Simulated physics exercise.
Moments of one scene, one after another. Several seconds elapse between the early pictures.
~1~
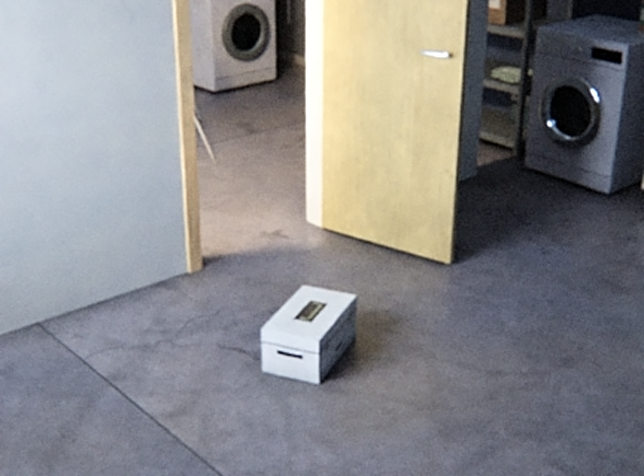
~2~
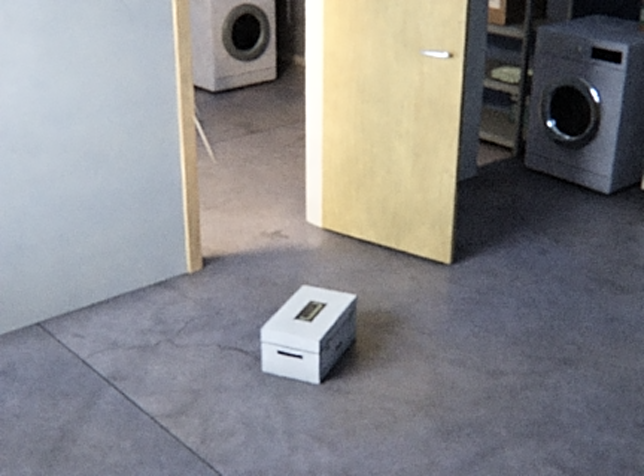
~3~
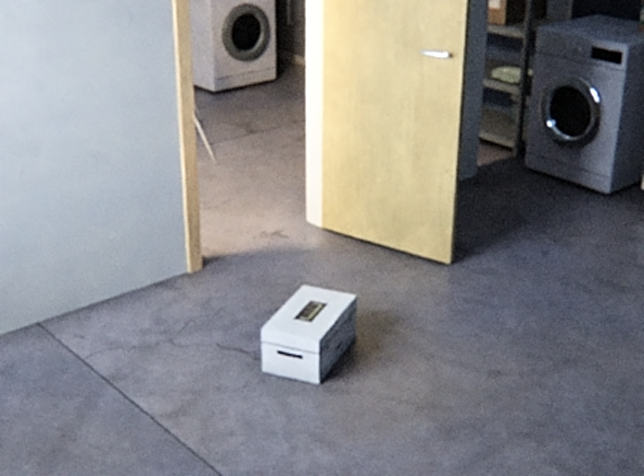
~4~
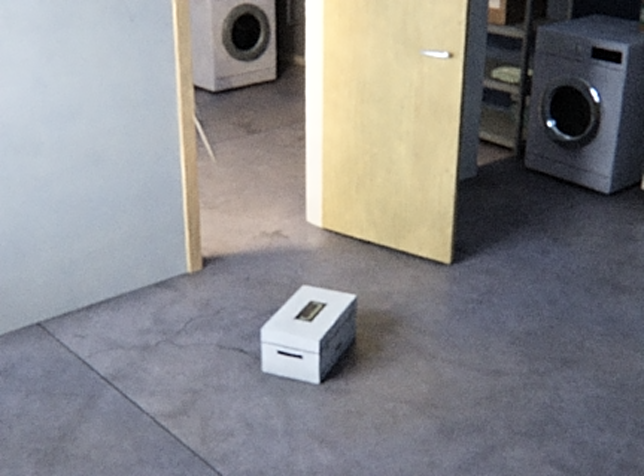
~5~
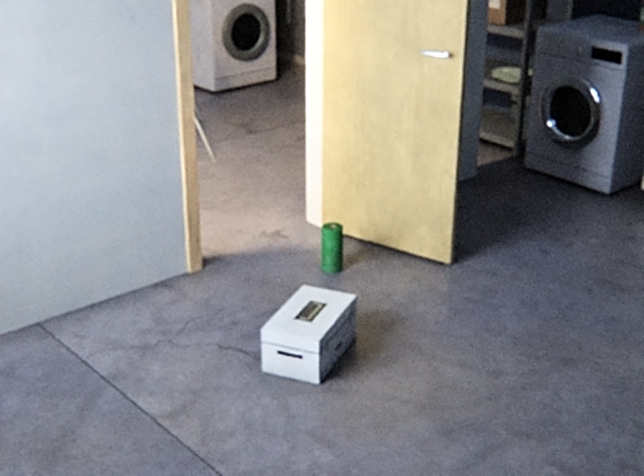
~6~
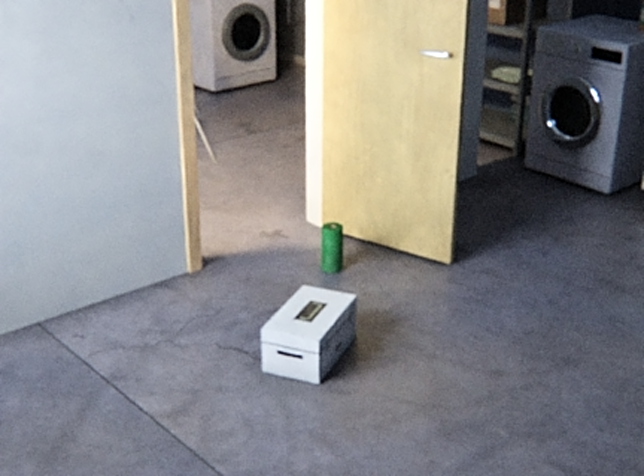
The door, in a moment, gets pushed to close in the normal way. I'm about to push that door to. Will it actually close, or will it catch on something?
It will close.
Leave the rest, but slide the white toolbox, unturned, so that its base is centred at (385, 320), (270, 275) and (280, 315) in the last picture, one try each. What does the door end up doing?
Going through the tries in order: It gets all the way shut, then it is obstructed, then it gets all the way shut.
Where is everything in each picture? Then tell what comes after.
In the first frame, door wide open and still; white toolbox (311, 333).
In the second frame, door wide open and still; white toolbox (311, 333).
In the third frame, door wide open and still; white toolbox (311, 333).
In the fourth frame, door wide open and still; white toolbox (311, 333).
In the fifth frame, door wide open and still; white toolbox (311, 333).
In the sixth frame, door wide open and still; green roll (332, 247); white toolbox (311, 333).
Then, 1.10 s after the last picture, door 70° open.
Then, 1.60 s after the last picture, door 45° open; green roll slid about its own width near (301, 248).
Then, 2.00 s after the last picture, door 25° open; green roll slid well along near (266, 245).
Then, 2.40 s after the last picture, door 6° open; green roll slid well along near (236, 236).
At rest, door 0° open; moved from the start, green roll; white toolbox in place. Seen from the same camera at the end, green roll near (227, 232).
